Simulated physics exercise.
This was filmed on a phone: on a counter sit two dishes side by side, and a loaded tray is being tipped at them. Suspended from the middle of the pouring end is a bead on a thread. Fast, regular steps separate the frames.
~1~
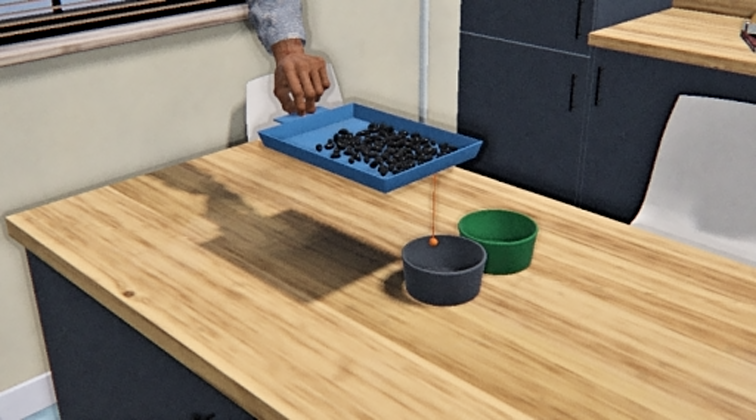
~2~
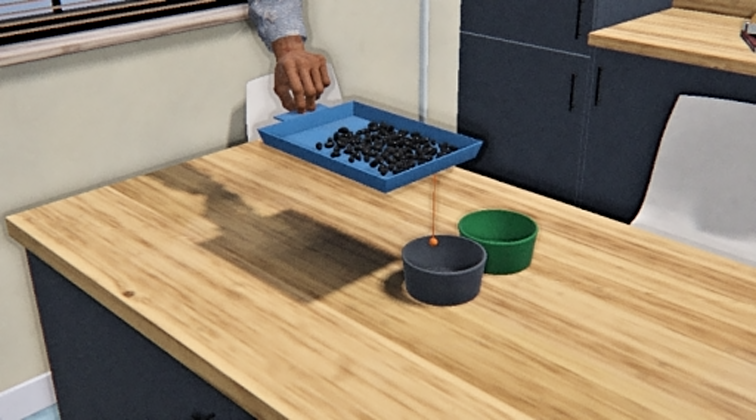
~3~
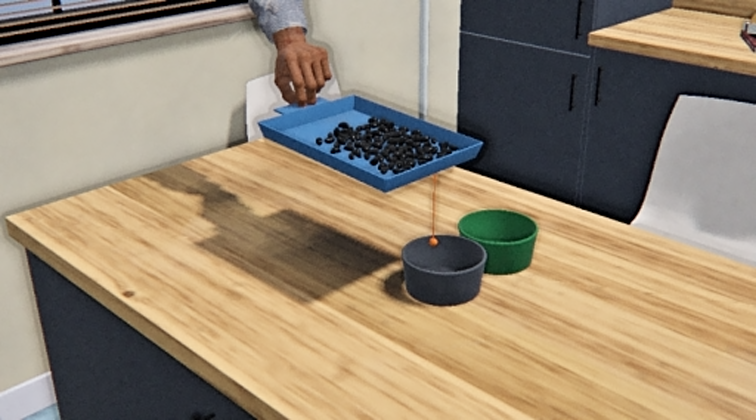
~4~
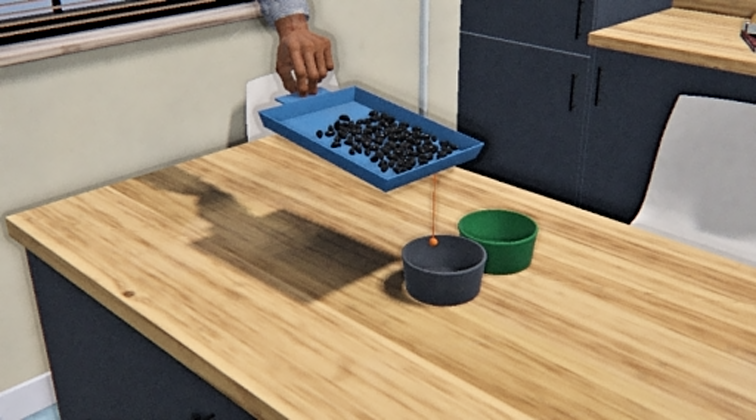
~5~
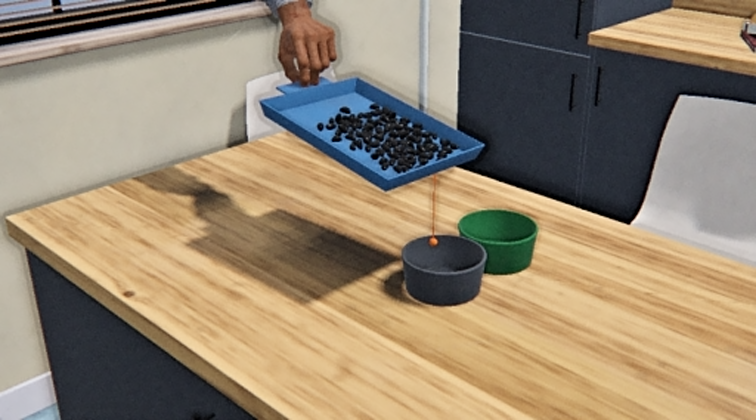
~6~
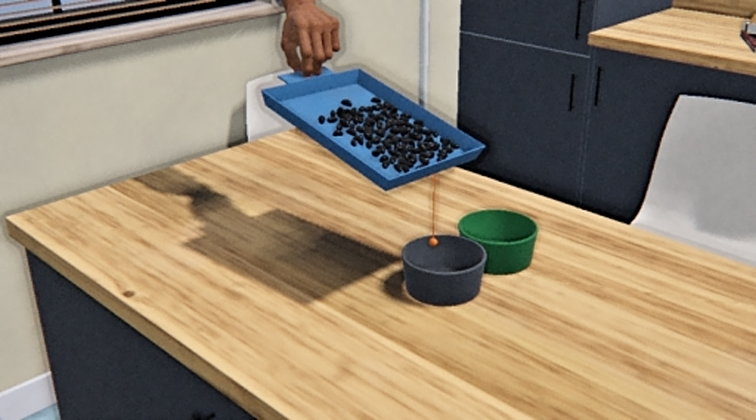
On a wooden kitchen counter, a hand gradually raising the back of a blue tray of black beans above two small dishes.
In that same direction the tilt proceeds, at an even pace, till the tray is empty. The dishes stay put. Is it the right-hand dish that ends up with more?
Going by this, it mostly spills to the left of the two.
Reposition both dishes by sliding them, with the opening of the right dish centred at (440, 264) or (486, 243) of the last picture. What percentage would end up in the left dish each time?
You'd get 0 in a hundred first and 20 in a hundred after that.
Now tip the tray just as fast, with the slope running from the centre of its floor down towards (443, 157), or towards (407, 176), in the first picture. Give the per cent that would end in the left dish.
I'd put it at some 30 % and then some 20 %.
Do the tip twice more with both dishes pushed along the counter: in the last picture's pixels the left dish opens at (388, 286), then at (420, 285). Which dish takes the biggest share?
Try 1 - the dish at right, try 2 - the dish at right.
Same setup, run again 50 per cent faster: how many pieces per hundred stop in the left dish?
I'd put it near 30 per cent.
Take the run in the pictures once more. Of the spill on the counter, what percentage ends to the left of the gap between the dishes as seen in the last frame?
Looks to be around 10 per cent of the spill.
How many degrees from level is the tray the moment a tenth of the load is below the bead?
Angle reached: About 105°.
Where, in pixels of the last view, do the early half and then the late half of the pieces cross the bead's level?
(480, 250), then (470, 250).
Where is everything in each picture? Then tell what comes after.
The first picture shows corners of the pouring end near (385, 177) and (476, 142), level; middle of the load near (389, 151), black beans; left dish near (475, 281); right dish near (529, 251); bead on its thread near (433, 242).
The second picture shows corners of the pouring end near (386, 177) and (476, 142), level; middle of the load near (389, 150).
The third picture shows corners of the pouring end near (386, 176) and (476, 142), tipped barely, lowest at the right corner; middle of the load near (389, 148).
The fourth picture shows corners of the pouring end near (387, 176) and (477, 143), tipped a little, lowest at the right corner; middle of the load near (390, 144).
The fifth picture shows corners of the pouring end near (388, 176) and (478, 144), tipped a little, lowest at the right corner; middle of the load near (391, 140).
The sixth picture shows corners of the pouring end near (389, 176) and (479, 145), tipped a little, lowest at the right corner; middle of the load near (392, 137); left dish near (475, 281); right dish near (529, 251).
Shortly afterwards, tray tipped steeply; the whole lot on the tray.
Next, tray tipped right over; all but a few on the tray; only a few in the left dish; only a few outside both; only a few in the air.
Some moments later, tray tipped past a quarter turn; near a third in the left dish; a little in the right dish; near half outside both.
In the end, tray tipped past a quarter turn; near a third in the left dish; a little in the right dish; near half outside both.
